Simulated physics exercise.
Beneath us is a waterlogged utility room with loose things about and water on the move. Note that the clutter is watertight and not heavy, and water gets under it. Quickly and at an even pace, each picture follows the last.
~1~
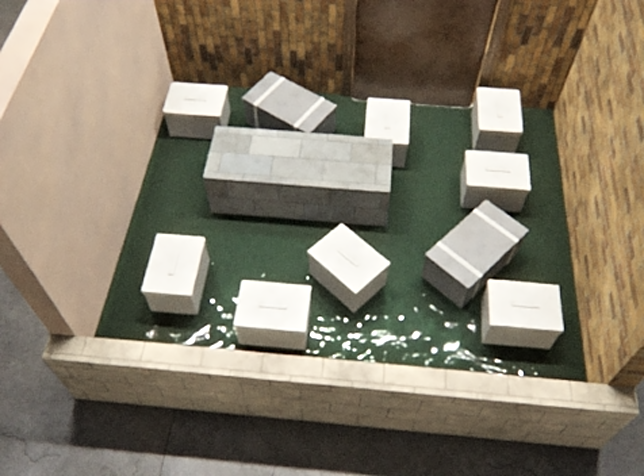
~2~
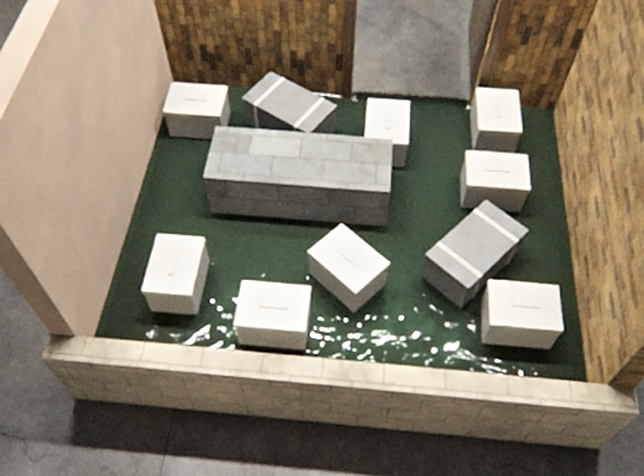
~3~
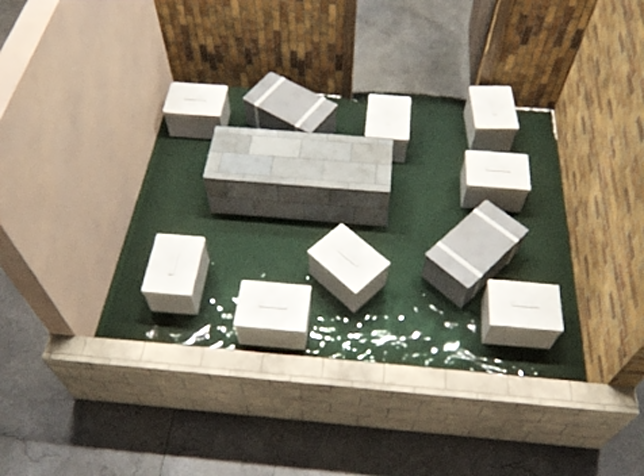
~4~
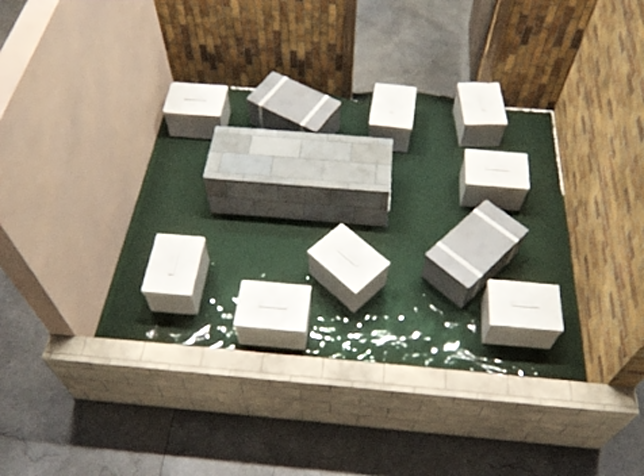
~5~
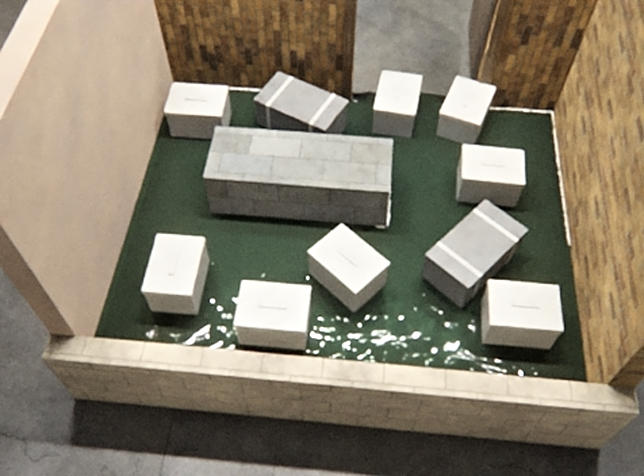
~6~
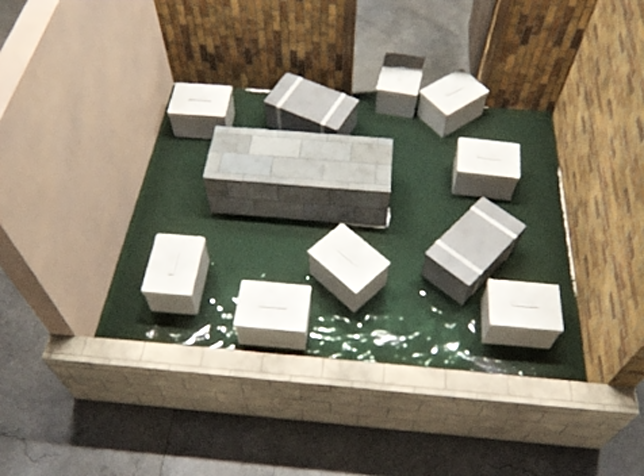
At first, white and grey striped boxes sit around a large grey block on a walled, wet green floor, and the brown panel in the back wall gives way to an opening. Then the two white boxes nearest it drift closer, one turning as it slides left, until they sit together at the gap, while a few others shift slightly.
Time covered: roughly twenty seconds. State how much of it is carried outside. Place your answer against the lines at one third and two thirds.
It sits at or past the two-thirds line.
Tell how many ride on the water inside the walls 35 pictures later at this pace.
The total is 3.
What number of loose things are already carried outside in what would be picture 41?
The count is 7.
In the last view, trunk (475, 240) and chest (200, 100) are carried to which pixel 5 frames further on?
About (483, 197) and (237, 93).
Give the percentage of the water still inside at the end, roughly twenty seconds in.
It comes out at 42 parts in a hundred.
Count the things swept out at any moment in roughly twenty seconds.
Exactly 7.
A moment on, 2 of 10 are out; 8 afloat.
Next, 4 of 10 are out; 6 afloat.
Later, 7 of 10 are out; 3 afloat.
In the end, 7 of 10 are out; 2 afloat.
